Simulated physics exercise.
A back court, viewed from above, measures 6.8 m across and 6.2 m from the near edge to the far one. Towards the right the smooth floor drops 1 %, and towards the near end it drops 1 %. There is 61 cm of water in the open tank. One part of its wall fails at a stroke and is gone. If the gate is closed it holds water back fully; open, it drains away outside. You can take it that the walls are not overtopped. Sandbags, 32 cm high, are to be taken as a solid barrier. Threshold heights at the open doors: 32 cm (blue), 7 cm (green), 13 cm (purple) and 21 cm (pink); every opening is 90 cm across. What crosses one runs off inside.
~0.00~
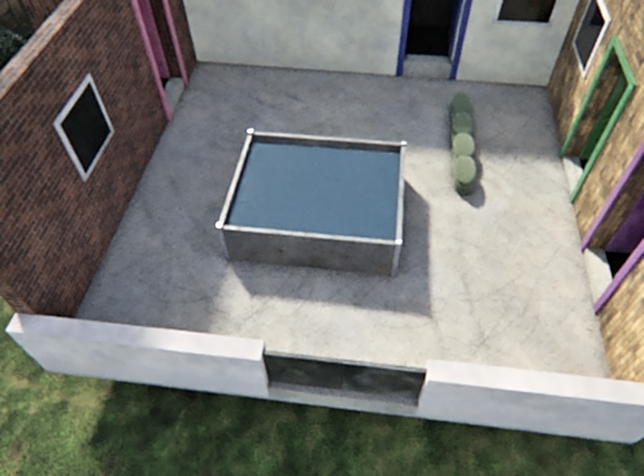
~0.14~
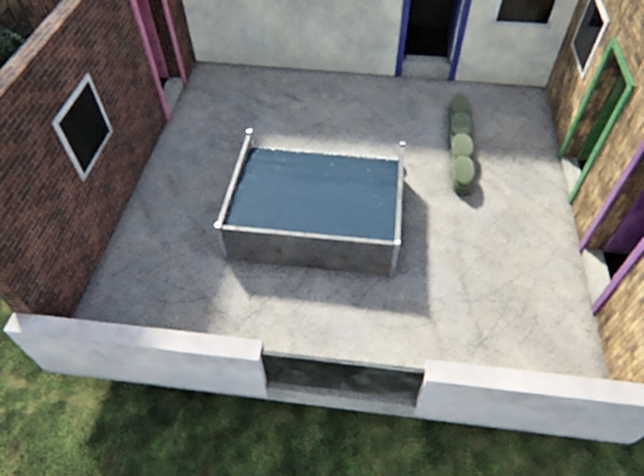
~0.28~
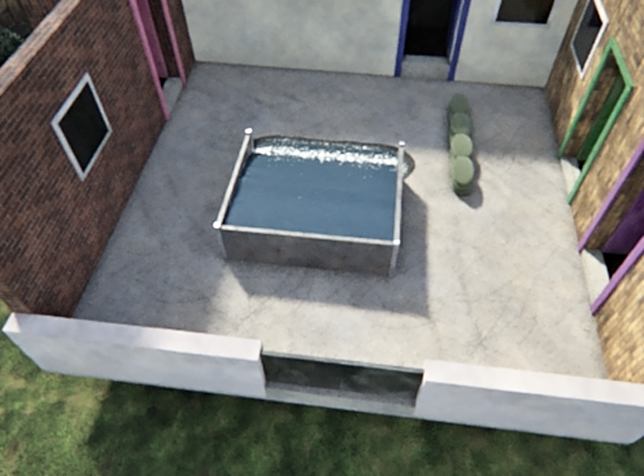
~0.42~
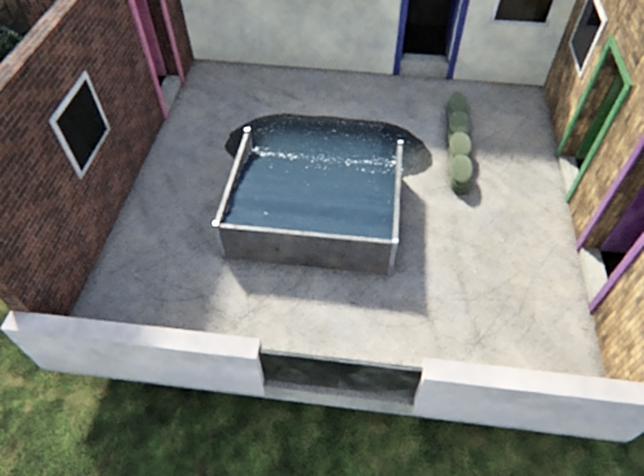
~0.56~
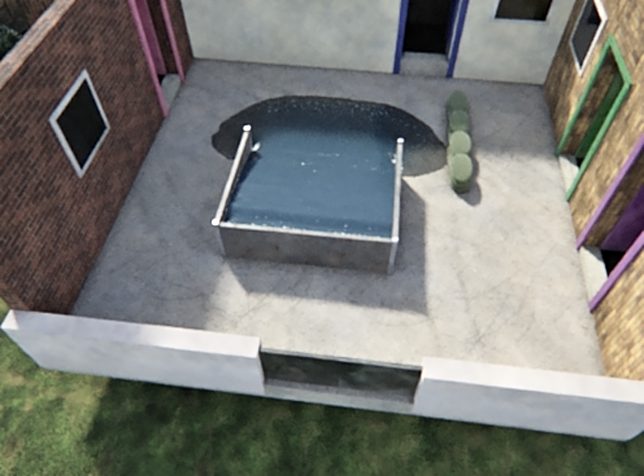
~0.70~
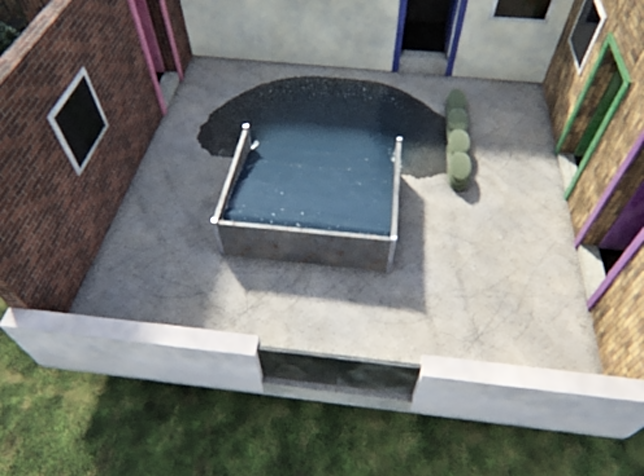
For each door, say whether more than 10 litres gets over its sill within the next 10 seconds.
At the blue door the water let in will remain short of the limit, at the green door the water let in will remain short of the limit, at the purple door the water let in will remain short of the limit, at the pink door the water let in will remain short of the limit.
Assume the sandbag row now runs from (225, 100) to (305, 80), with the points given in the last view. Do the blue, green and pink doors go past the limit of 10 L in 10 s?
Then the blue door is fine, the green door is too much, and the pink door is fine.
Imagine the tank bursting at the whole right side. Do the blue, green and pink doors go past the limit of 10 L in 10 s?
Blue falls short; green exceeds; pink falls short.
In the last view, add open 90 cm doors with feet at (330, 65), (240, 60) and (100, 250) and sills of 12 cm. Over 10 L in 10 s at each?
In turn: Over, past it, not over.
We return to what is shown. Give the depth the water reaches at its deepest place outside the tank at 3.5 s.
Up to near 28 cm.
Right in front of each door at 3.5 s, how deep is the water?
Depths in cm: Blue 18, green 7, purple 0, pink 19.
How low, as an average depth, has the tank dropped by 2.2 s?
Depth, averaged: Around 19 centimetres.
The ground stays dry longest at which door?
It's the purple door that comes last.
After 1.4 s water covers 30 % of the floor and is deepest (38 cm) near (346, 71); blue door 23 cm at the sill, 0 L in, green door not reached, purple door not reached, pink door not reached.
After 2.2 s water covers 35 % of the floor and is deepest (36 cm) near (421, 77); blue door 32 cm at the sill, 0 L in, green door not reached, purple door not reached, pink door 6 cm at the sill, 0 L in.
After 3.5 s water covers 45 % of the floor and is deepest (28 cm) near (536, 86); blue door 18 cm at the sill, 1 L in, green door 7 cm at the sill, 0 L in, purple door not reached, pink door 19 cm at the sill, 0 L in.
After 6.0 s water covers 90 % of the floor and is deepest (18 cm) near (459, 388); blue door 8 cm at the sill, 1 L in, green door 6 cm at the sill, 1 L in, purple door 4 cm at the sill, 0 L in, pink door 8 cm at the sill, 1 L in.
After 10.0 s water covers 95 % of the floor and is deepest (14 cm) near (354, 375); blue door 5 cm at the sill, 1 L in, green door 4 cm at the sill, 2 L in, purple door 11 cm at the sill, 0 L in, pink door 2 cm at the sill, 1 L in.
